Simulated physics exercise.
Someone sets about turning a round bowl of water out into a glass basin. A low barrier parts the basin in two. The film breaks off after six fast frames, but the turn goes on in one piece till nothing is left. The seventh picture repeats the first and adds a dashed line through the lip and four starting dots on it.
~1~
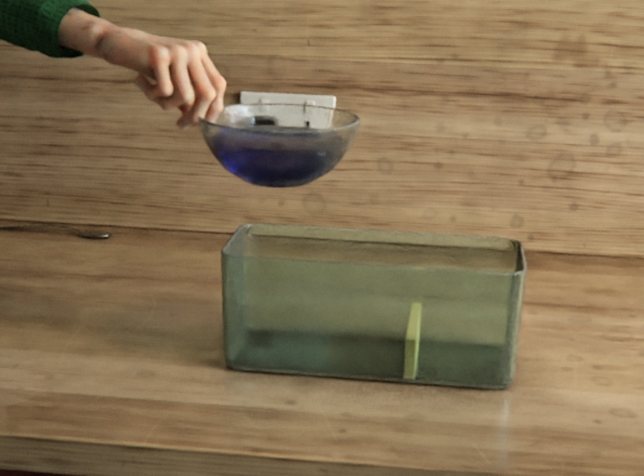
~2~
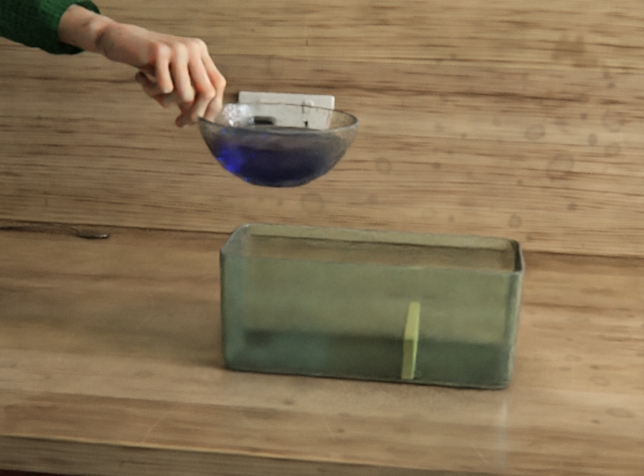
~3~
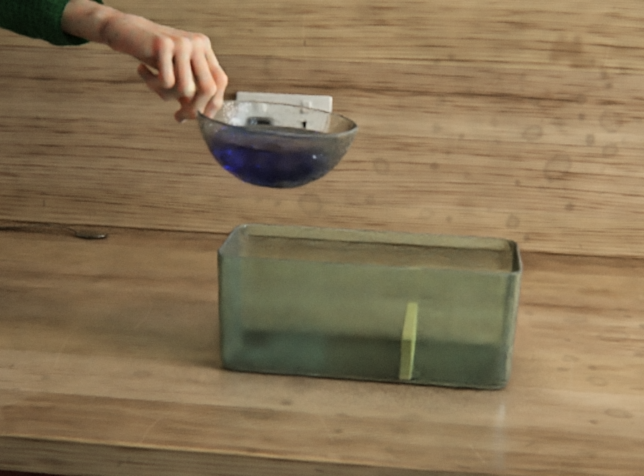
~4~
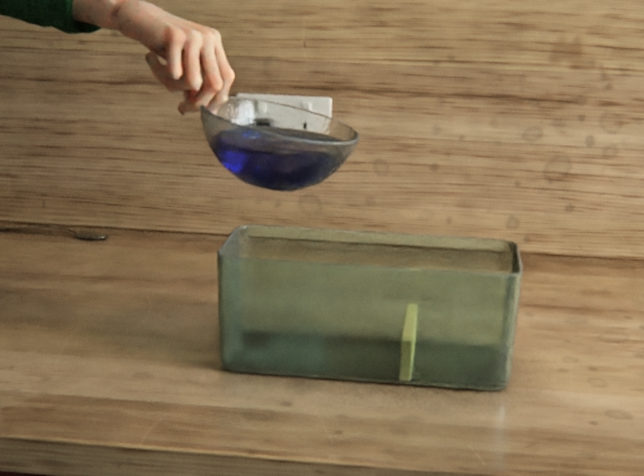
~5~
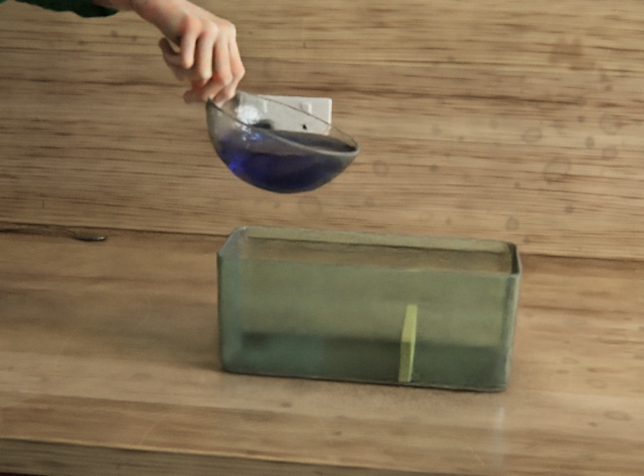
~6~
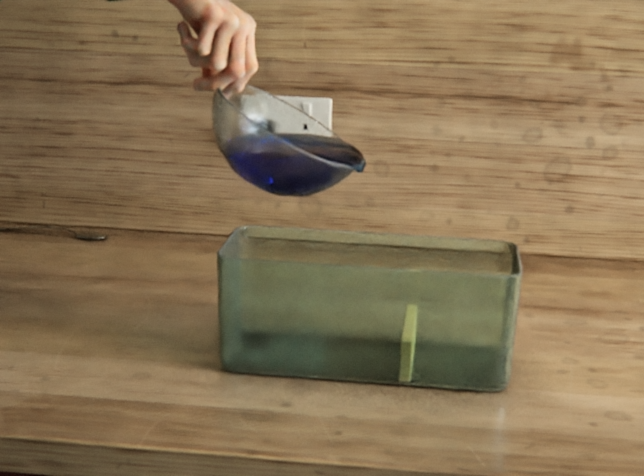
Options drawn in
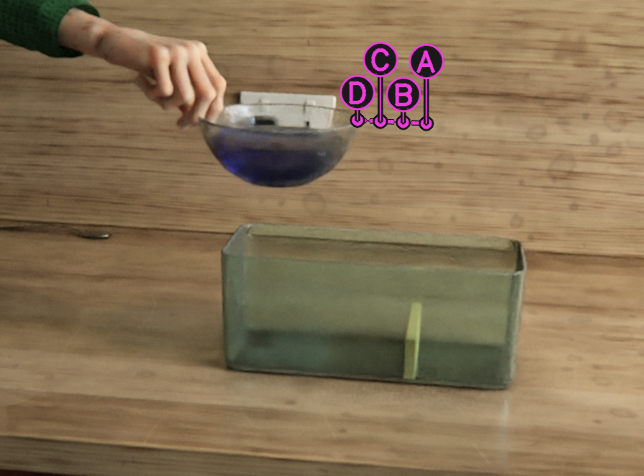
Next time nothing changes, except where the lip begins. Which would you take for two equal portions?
It is C.
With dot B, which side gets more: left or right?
The right side.
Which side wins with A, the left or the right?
The right one.
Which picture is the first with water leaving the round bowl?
In picture 6.
On the marked copy, A at (426, 123); B at (403, 122); C at (380, 121); D at (357, 120).
If A is chosen, about 9 % ends left of the wall and 91 % right of it.
If B is chosen, about 23 % ends left of the wall and 77 % right of it.
If C is chosen, about 46 % ends left of the wall and 54 % right of it.
If D is chosen, about 82 % ends left of the wall and 17 % right of it.
